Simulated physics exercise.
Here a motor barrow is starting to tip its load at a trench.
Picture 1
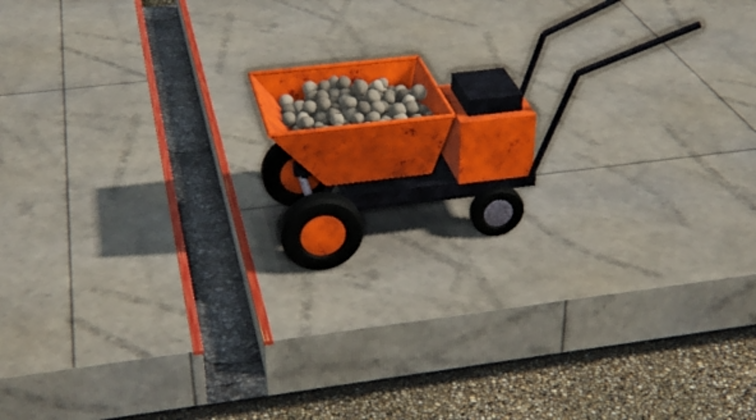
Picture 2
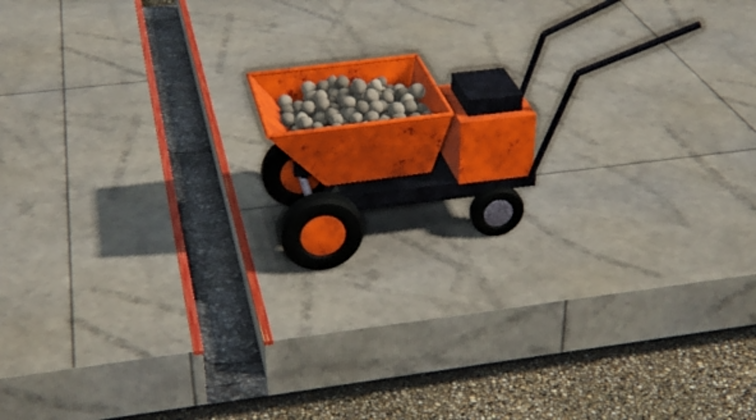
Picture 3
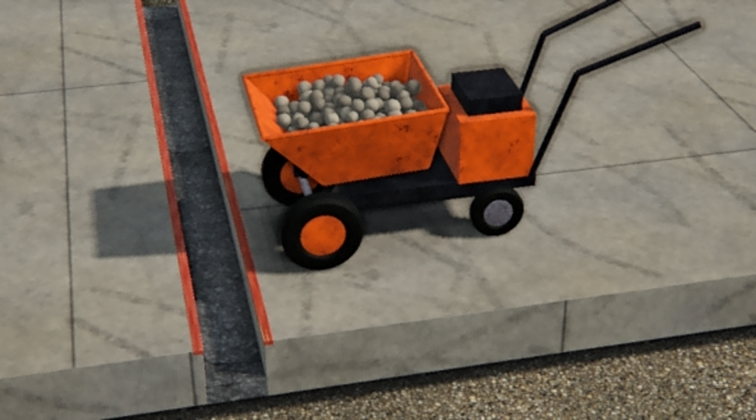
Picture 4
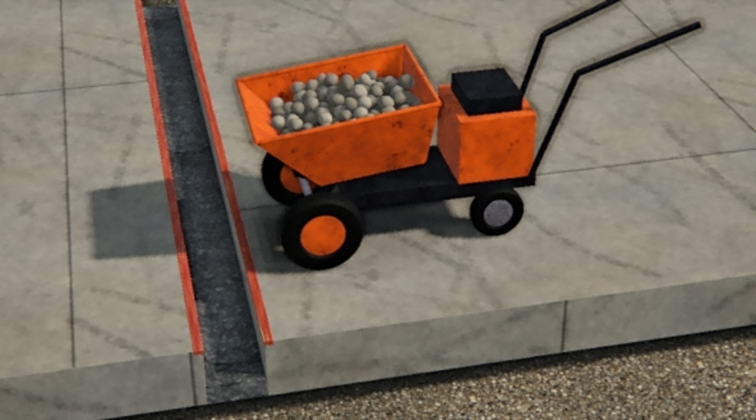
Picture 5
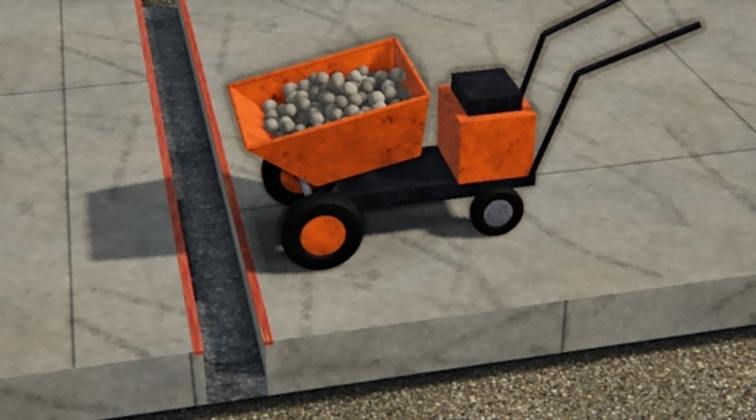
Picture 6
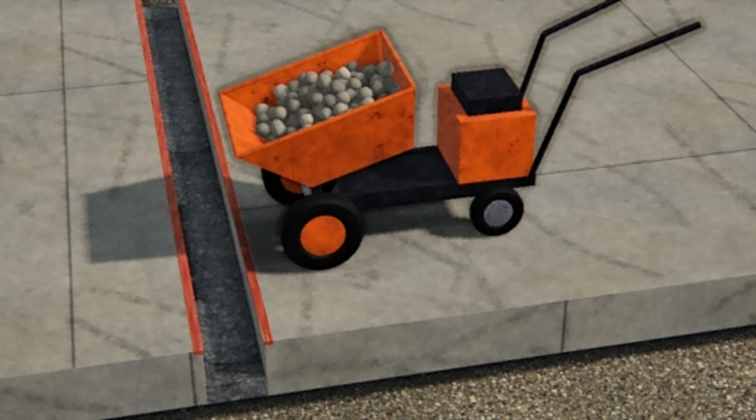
On a concrete slab beside a narrow trench, a stationary orange motor barrow gradually tilting its skip of rounded stones to the left.
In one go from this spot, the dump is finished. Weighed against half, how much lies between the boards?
More out than in.
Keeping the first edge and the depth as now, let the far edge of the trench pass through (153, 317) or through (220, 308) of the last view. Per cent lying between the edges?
Respectively, 70 % and 0 %.
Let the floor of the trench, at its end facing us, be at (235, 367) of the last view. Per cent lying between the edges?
The share comes to around 10 percent.
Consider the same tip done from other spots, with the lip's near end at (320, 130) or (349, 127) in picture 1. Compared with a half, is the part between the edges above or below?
Try one: The greater share. Try two: The greater share.
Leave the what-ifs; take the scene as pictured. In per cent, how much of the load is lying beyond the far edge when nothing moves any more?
Near 70 %.
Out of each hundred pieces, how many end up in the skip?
It works out near 25 percent.
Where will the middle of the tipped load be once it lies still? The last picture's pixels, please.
The centre comes to rest near (131, 252).
Shortly afterwards, skip tipped steeply; the whole lot in the skip.
Next, skip tipped right over; the bulk in the skip; only a few in or heaped over the trench; near a quarter beyond it; only a few falling.
Some moments later, skip tipped right over; near a quarter in the skip; only a few in or heaped over the trench; near two thirds beyond it.
In the end, skip tipped right over; near a quarter in the skip; a little in or heaped over the trench; near two thirds beyond it.
